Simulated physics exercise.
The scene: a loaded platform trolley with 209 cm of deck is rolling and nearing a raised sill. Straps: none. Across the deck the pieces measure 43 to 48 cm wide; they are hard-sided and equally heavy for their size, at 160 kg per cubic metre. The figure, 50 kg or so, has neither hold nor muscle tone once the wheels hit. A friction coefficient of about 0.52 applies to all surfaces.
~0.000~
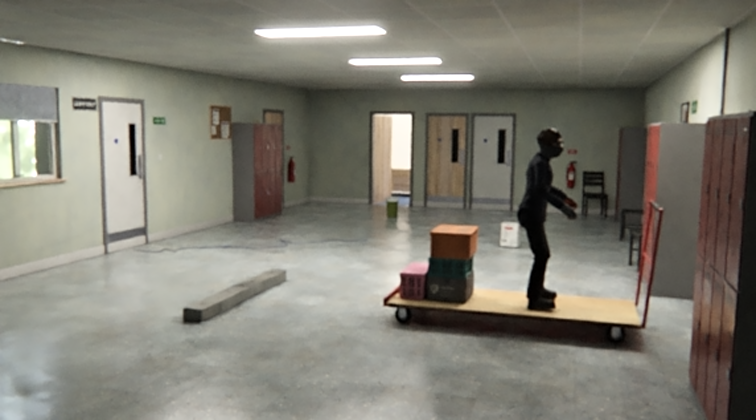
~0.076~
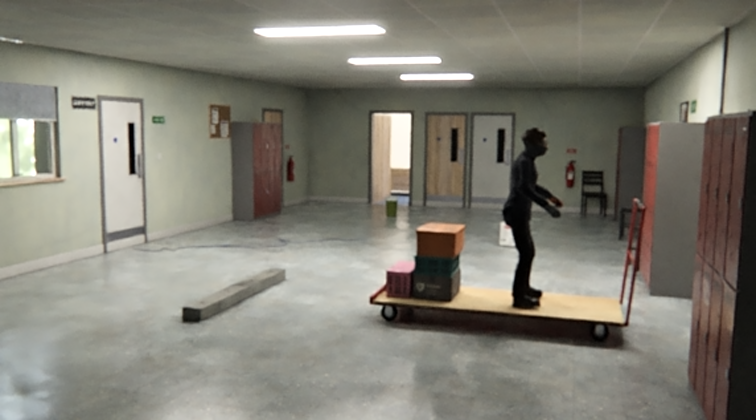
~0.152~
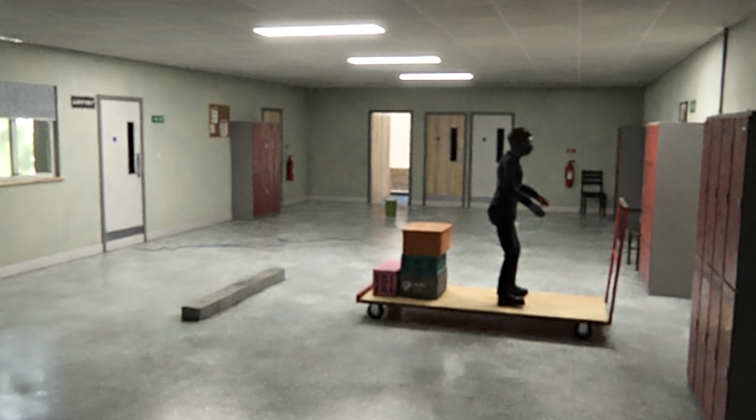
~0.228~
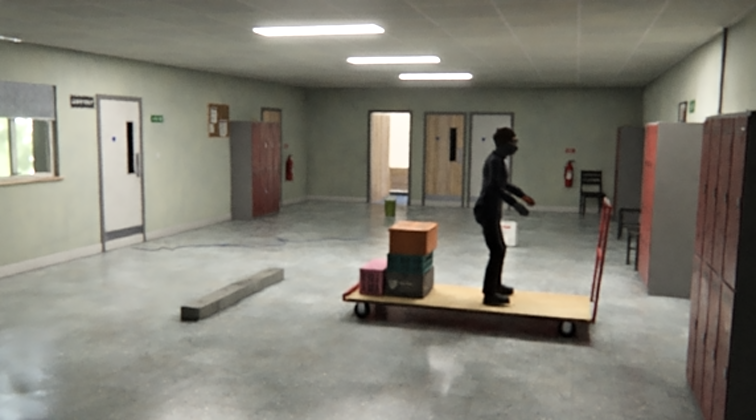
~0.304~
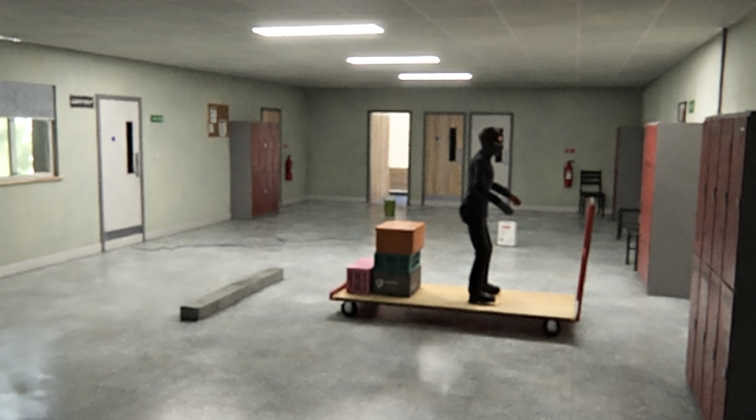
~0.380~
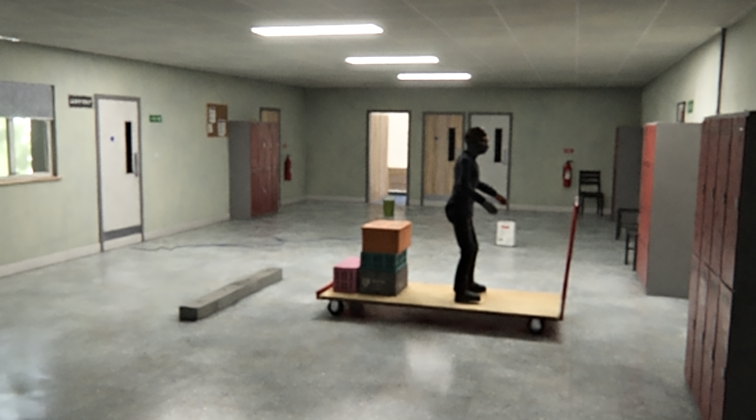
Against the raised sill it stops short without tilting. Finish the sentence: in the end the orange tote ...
In the end the orange tote has left the deck.
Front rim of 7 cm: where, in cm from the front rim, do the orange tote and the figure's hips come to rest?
The orange item would end 30 cm past the front rim, while the hips end 80 cm behind it.
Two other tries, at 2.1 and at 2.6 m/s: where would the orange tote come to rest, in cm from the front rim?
90 cm past and 90 cm past.
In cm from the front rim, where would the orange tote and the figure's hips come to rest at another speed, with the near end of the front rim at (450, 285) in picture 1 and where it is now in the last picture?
Rest positions: Orange 80 cm past rim; hips 40 cm behind rim.
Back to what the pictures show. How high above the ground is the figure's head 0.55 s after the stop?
80 cm above it.
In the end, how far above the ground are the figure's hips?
Roughly 25 cm.
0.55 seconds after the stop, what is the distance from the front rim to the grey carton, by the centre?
Roughly 40 cm behind it.
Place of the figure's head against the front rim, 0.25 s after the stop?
At that moment it sits around 100 cm behind the rim.
Impact comes at 1.01 s.
After 1.56 s the orange tote is 3 cm behind the rim, tilted 5°, near (240, 228) in the last picture's view.
After 2.01 s the orange tote is 31 cm past the rim, tilted 5°, near (212, 259) in the last picture's view.
When all is still (2.8 s), past the rim, pink crate and orange tote; behind it, grey carton, teal crate and the figure's hips.
